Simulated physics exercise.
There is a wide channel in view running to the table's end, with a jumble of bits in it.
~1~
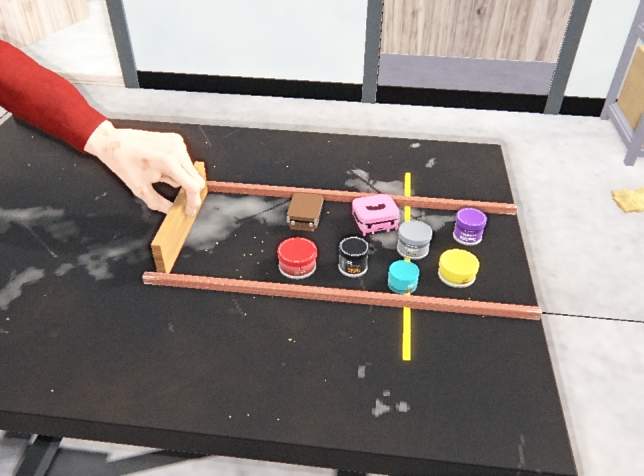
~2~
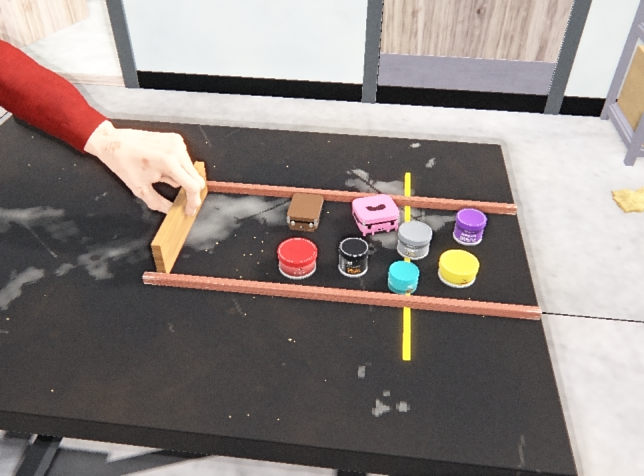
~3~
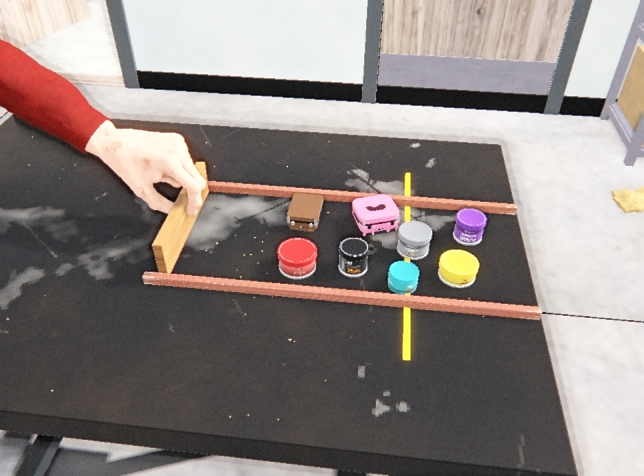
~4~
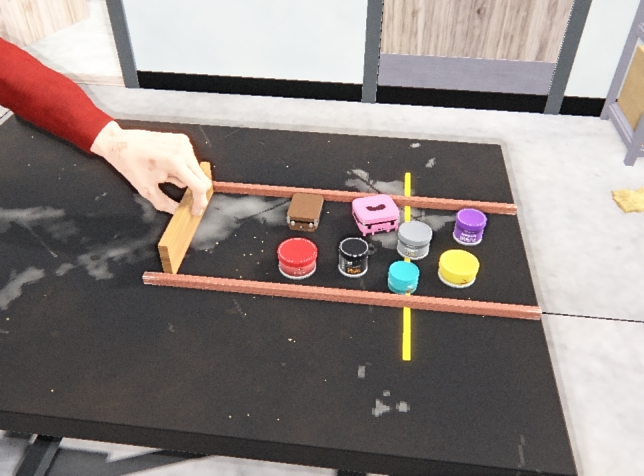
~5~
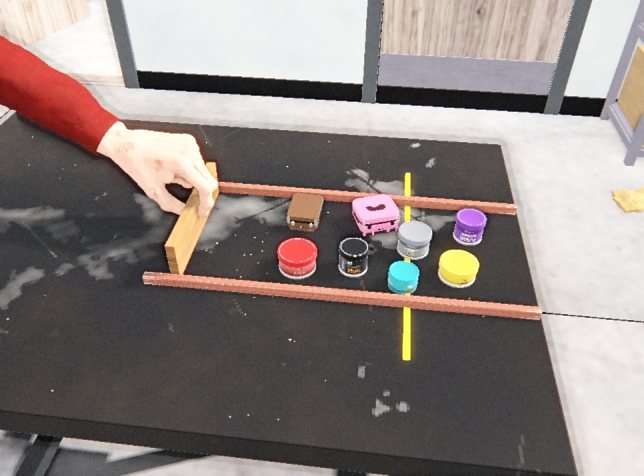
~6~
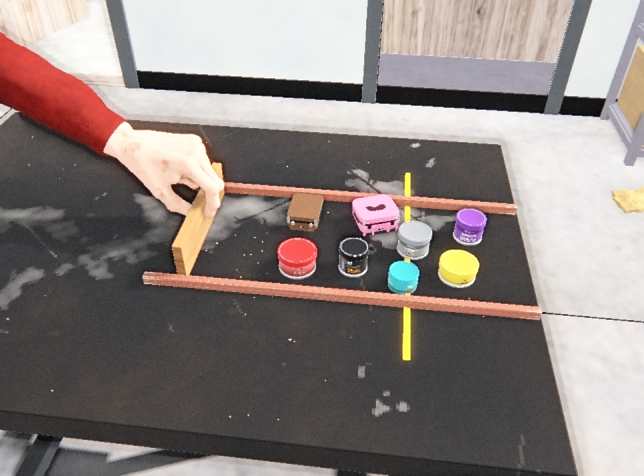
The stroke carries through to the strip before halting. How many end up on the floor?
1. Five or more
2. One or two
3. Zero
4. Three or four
3, zero.
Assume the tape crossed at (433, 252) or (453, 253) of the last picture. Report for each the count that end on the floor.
The first try gives 0, the second gives 1.
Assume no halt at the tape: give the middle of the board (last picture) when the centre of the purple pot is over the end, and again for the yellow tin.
The middle sits near (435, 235) for the first and near (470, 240) for the other.
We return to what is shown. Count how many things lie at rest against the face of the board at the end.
The answer is 3.
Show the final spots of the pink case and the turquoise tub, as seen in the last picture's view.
You'll find the pink case at roughly (459, 224) and the turquoise tub at roughly (454, 289).
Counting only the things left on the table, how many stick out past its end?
As for overhanging, the count is 0.
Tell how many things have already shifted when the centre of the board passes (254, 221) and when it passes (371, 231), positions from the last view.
Up to then 0, and up to the other point 5.
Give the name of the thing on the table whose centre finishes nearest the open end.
It's the purple pot.
Soon after, none off yet; purple pot at rest near (469, 227); yellow tin at rest near (458, 269); grey tin at rest near (414, 240).
At rest, the number that fall off is zero.
